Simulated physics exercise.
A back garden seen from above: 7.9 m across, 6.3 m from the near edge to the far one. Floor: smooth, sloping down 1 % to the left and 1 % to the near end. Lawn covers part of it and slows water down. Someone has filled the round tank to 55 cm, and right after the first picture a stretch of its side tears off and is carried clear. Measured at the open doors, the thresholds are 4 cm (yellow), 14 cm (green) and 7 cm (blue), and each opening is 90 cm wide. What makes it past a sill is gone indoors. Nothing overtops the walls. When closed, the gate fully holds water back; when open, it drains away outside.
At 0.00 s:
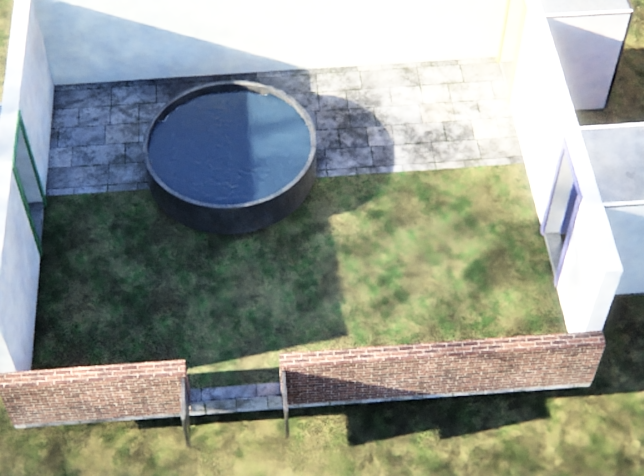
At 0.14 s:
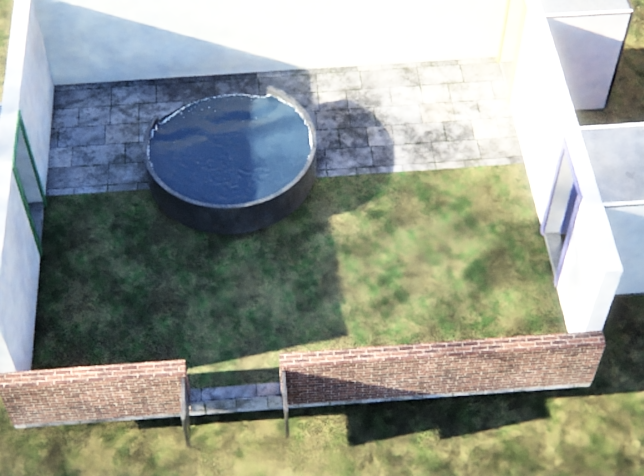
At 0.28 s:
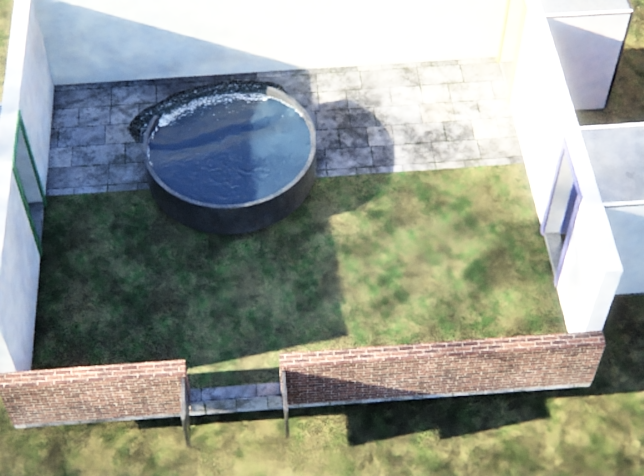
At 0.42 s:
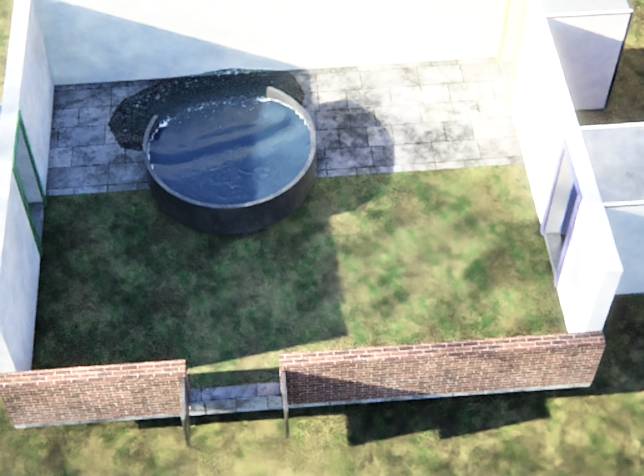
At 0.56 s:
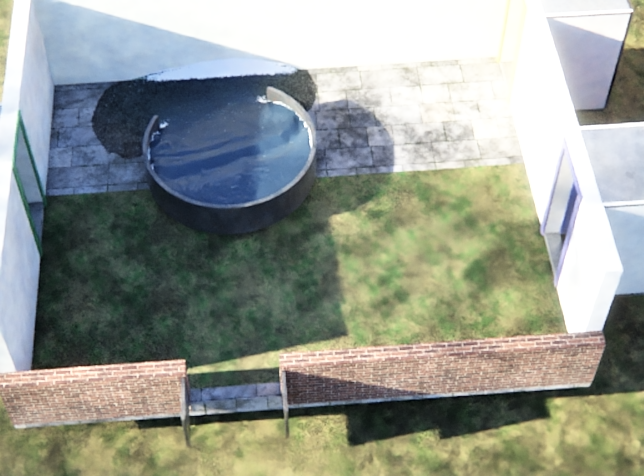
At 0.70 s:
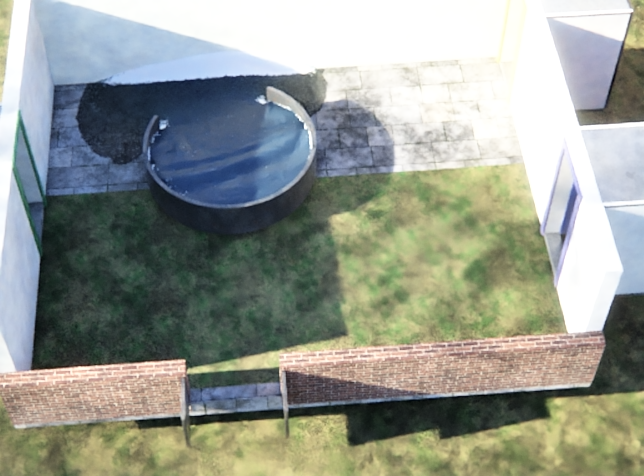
The video shows a walled garden from above, where a round tank of still water opens along its far side and water pours out, spreading as a dark sheet across the paving leftward and against the white back wall.
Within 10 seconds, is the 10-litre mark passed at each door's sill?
Within that time: Yellow door - mark passed; green door - mark not passed; blue door - mark not passed.
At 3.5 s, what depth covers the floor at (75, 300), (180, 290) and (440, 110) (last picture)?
7, 0 and 4 cm.
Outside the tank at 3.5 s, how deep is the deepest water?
Max around 31 cm.
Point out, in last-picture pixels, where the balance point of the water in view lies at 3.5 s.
Balance point at about (203, 145).
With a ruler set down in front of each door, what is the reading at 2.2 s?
Depths in cm: Yellow 0, green 0, blue 0.
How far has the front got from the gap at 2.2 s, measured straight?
About 4.8 m out.
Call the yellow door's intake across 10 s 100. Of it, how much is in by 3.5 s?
About 15%.
After 1.4 s water covers 15 % of the floor and is deepest (44 cm) near (199, 84); yellow door not reached, green door not reached, blue door not reached.
After 2.2 s water covers 25 % of the floor and is deepest (46 cm) near (65, 86); yellow door not reached, green door not reached, blue door not reached.
After 3.5 s water covers 50 % of the floor and is deepest (31 cm) near (55, 86); yellow door 13 cm at the sill, 15 L in, green door 11 cm at the sill, 0 L in, blue door not reached.
After 6.0 s water covers 75 % of the floor and is deepest (18 cm) near (30, 401); yellow door 8 cm at the sill, 85 L in, green door 10 cm at the sill, 0 L in, blue door 4 cm at the sill, 0 L in.
After 10.0 s water covers 100 % of the floor and is deepest (14 cm) near (30, 401); yellow door 2 cm at the sill, 94 L in, green door 8 cm at the sill, 0 L in, blue door 3 cm at the sill, 0 L in.
